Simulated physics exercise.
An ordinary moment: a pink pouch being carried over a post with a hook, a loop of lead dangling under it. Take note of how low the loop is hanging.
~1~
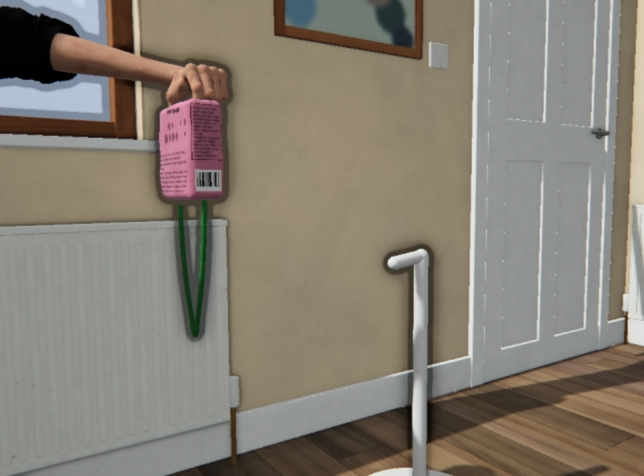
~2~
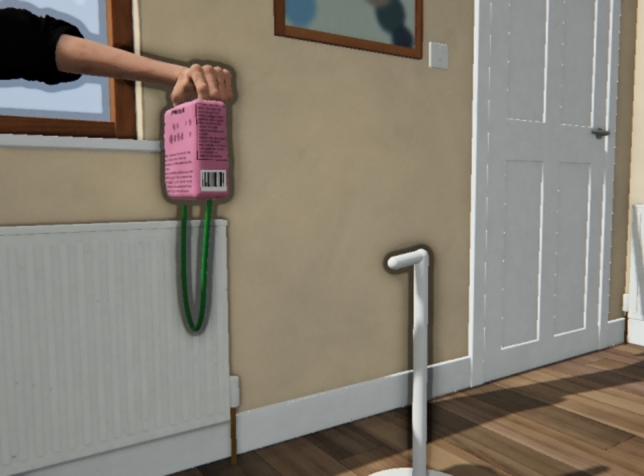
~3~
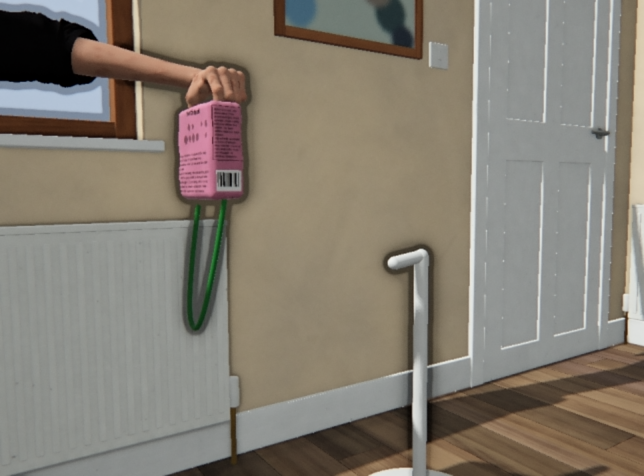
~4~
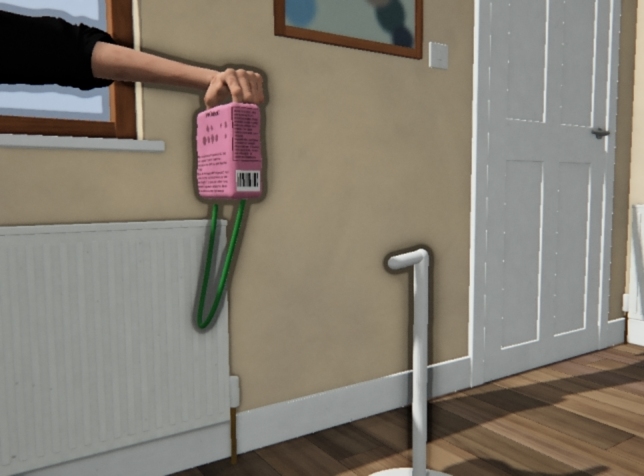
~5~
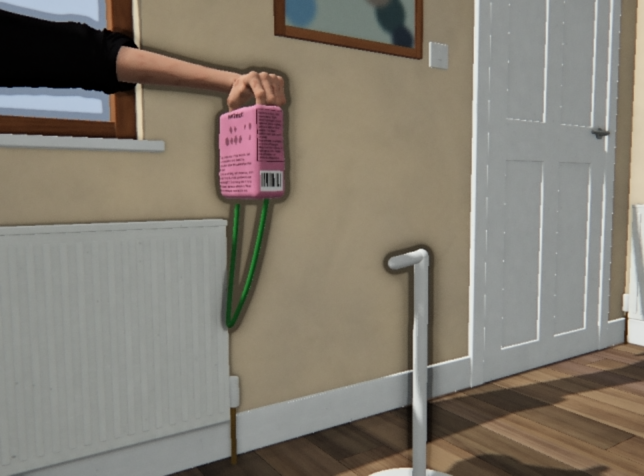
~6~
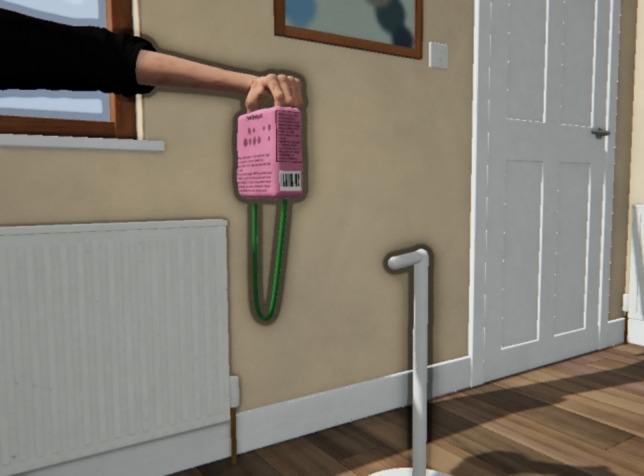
An arm in a dark sleeve carried a pink pouch slowly to the right past a white radiator, its dangling green loop swaying and hanging lower than the hook on a white post nearby.
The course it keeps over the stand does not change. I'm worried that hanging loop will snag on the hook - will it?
Yes, it snags.
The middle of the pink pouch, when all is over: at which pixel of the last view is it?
It comes to rest around (470, 162).
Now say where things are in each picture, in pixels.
The first picture shows pink pouch (190, 152); hook tip (395, 263).
The second picture shows pink pouch (195, 152); bottom of the loop (195, 329).
The third picture shows pink pouch (210, 153).
The fourth picture shows pink pouch (228, 154); bottom of the loop (201, 326).
The fifth picture shows pink pouch (251, 154).
The sixth picture shows pink pouch (269, 155); bottom of the loop (264, 318); hook tip (395, 263); hook points towards it, loop hangs below the hook.
Then, 0.44 s past the final frame, pouch nearing the post near (340, 157).
Then, 1.00 s past the final frame, pouch over the post near (416, 160).
When it is over, pouch past the post near (470, 162); loop tight round the post, hand stopped. The pink pouch gets caught.
